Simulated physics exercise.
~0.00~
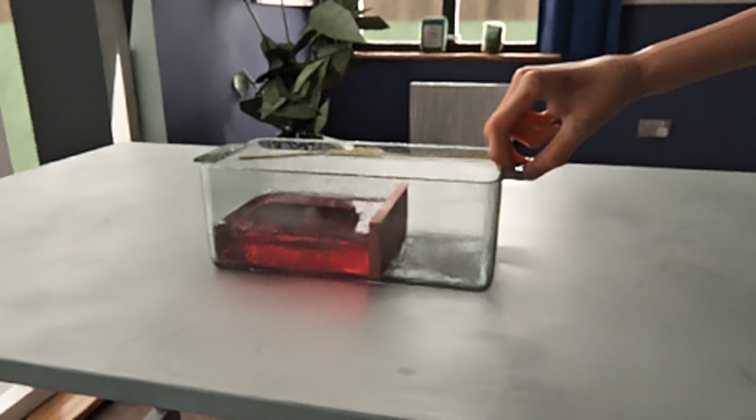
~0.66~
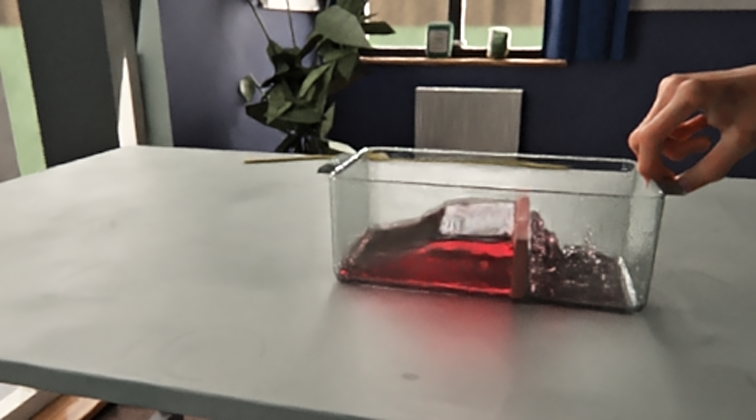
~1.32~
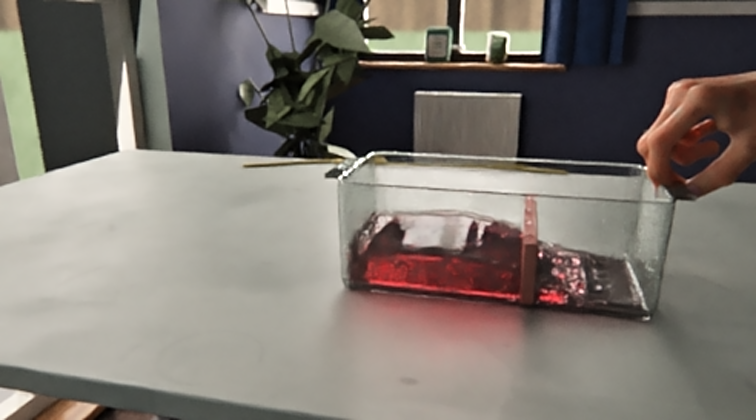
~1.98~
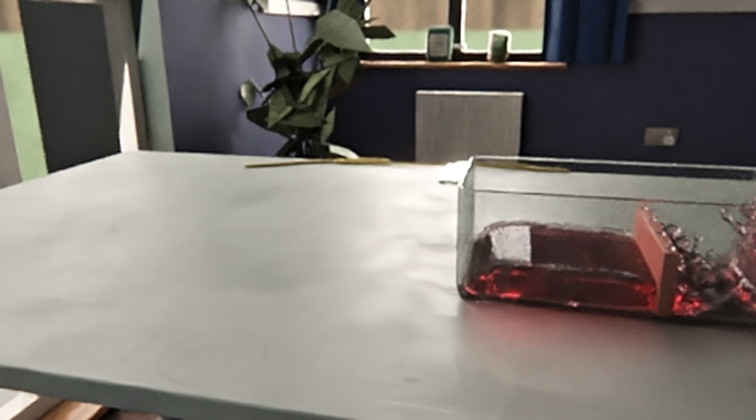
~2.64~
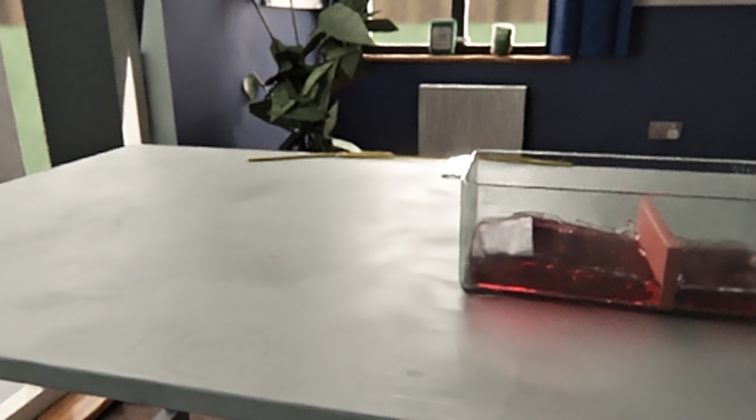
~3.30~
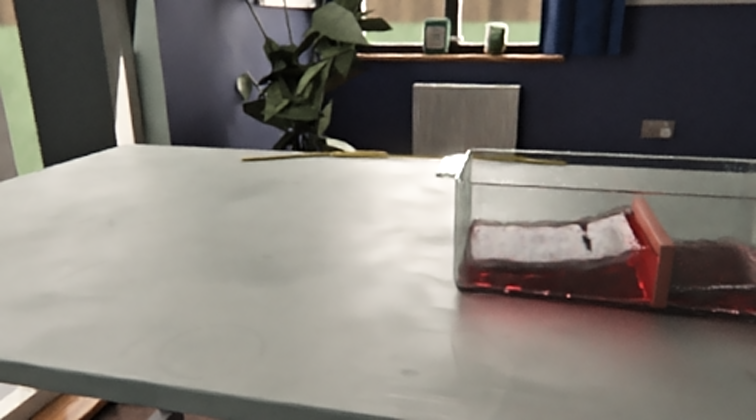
The clip shows a hand moving a clear open container of red liquid rightward across a grey table in two pulls, as liquid splashes over an upright divider from left to right, ending with the container at the right edge of view and red liquid on both sides.
